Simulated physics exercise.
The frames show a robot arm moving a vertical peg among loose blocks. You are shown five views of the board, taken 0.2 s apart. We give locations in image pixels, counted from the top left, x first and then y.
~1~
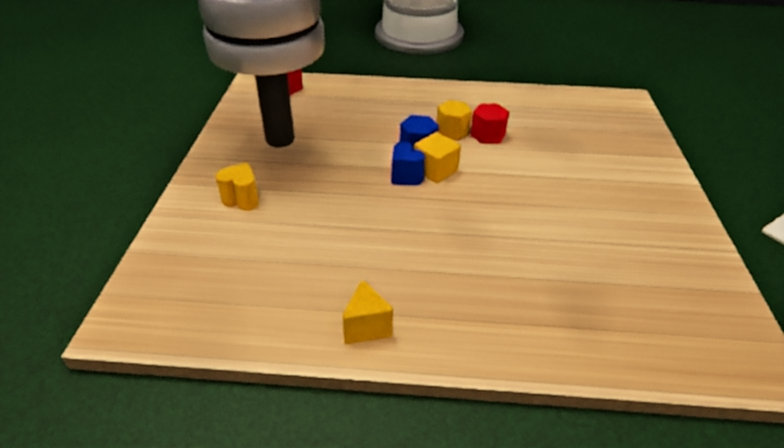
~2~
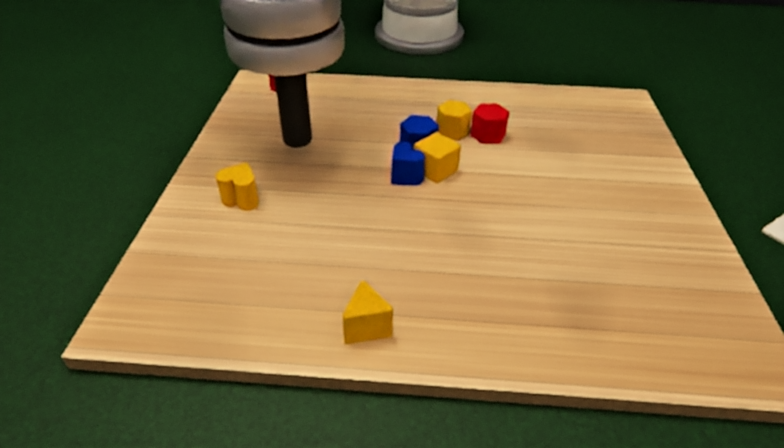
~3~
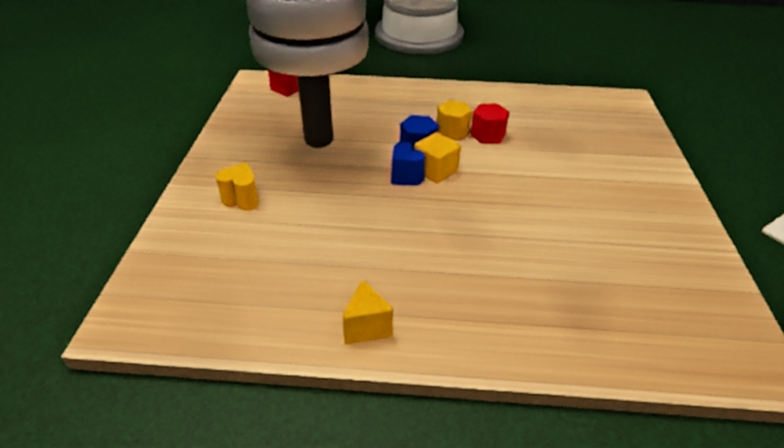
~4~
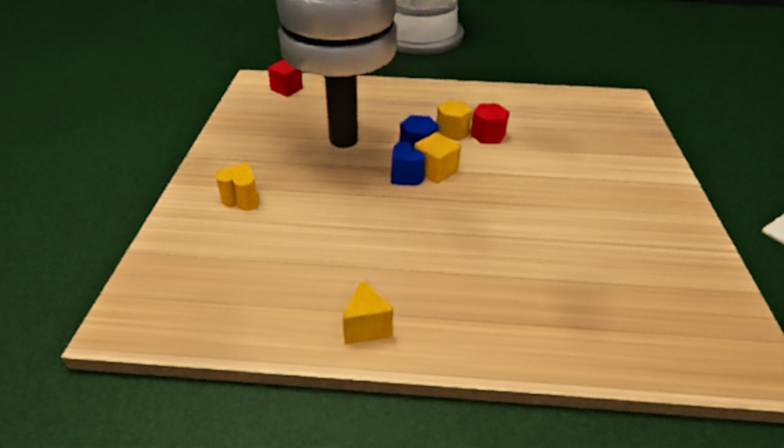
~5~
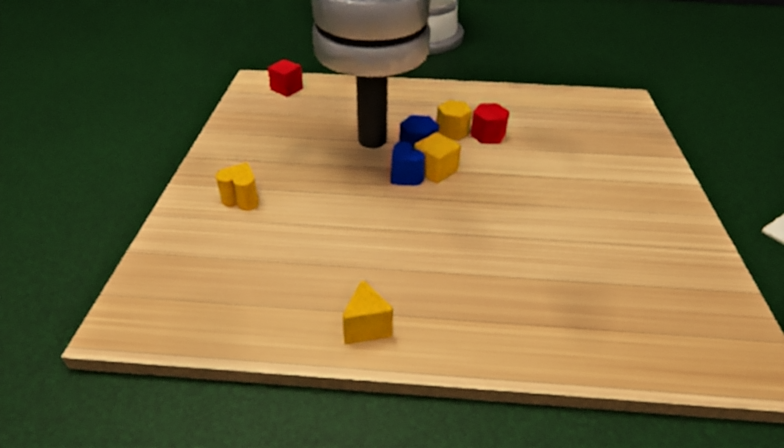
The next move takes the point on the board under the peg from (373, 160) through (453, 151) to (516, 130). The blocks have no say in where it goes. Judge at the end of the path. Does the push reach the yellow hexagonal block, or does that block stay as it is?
That block moves.
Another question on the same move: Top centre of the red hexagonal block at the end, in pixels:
It should be at (512, 91) by then.
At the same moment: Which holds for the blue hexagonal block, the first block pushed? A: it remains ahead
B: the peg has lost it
B
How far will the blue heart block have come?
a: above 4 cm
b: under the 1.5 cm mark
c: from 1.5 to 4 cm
It's b.
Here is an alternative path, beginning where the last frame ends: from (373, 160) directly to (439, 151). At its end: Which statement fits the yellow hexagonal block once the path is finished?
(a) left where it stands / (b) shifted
My answer is option b.
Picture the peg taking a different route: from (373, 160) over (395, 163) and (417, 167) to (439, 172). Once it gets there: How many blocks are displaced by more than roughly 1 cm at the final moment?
The answer is two blocks, counting only moves over 1 cm.
The first path, step by step. One third of the way, peg (429, 136); blue hexagonal block (444, 115), turned 45° anticlockwise; yellow square piece (444, 145), turned 20° clockwise; yellow hexagonal block (462, 101).
Two thirds of the way, peg (481, 128); blue hexagonal block (459, 108), turned 75° anticlockwise; yellow square piece (446, 146), turned 30° clockwise; yellow hexagonal block (466, 92); red hexagonal block (497, 108), turned 20° clockwise.
At the end, peg (519, 112); blue heart block in place; blue hexagonal block (459, 108), turned 75° anticlockwise; yellow square piece (446, 146), turned 30° clockwise; yellow hexagonal block (466, 92); red hexagonal block (512, 91).
